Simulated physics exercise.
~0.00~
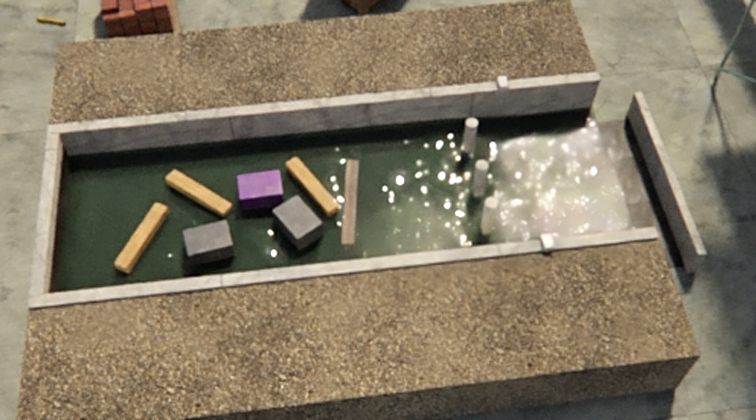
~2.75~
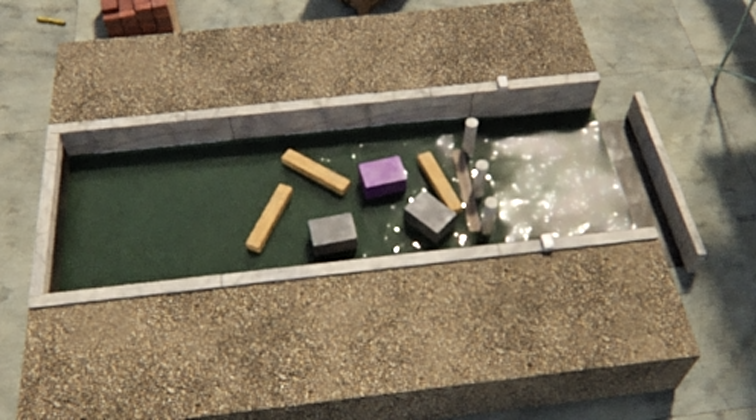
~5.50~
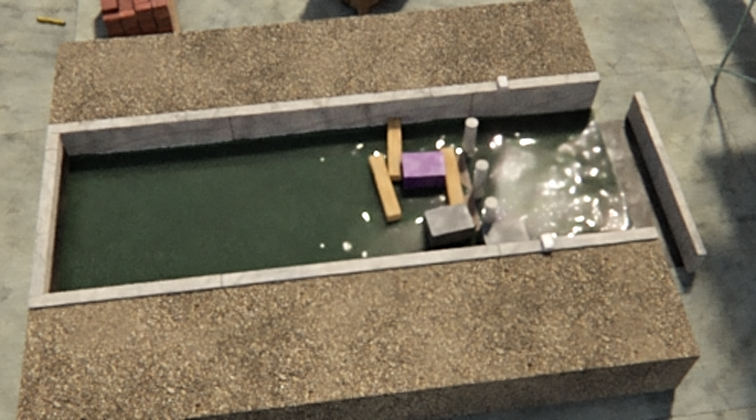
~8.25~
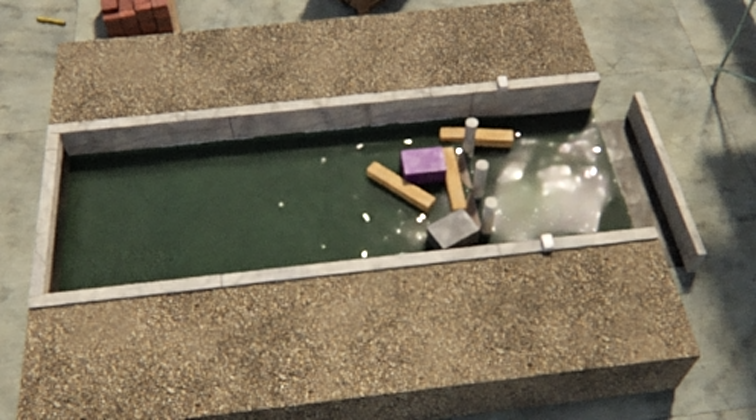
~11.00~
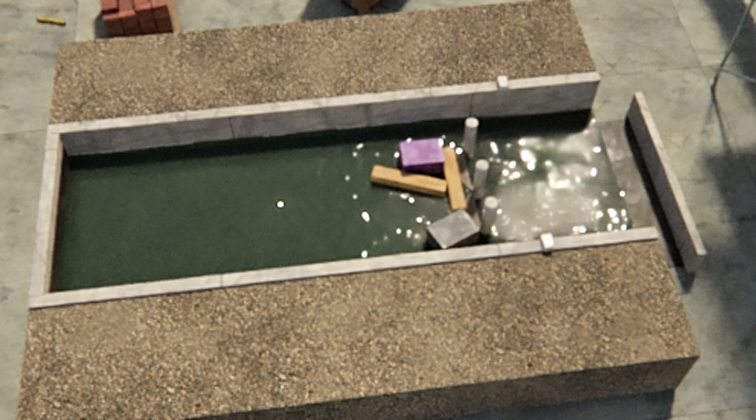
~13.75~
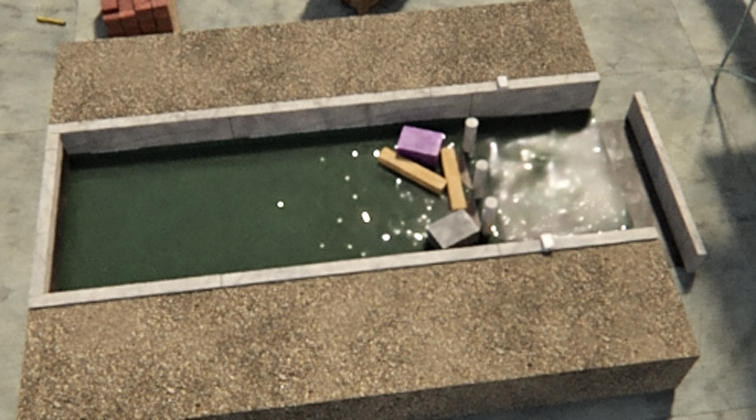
Crates and beams drift right along the channel, and most pile up against the posts.
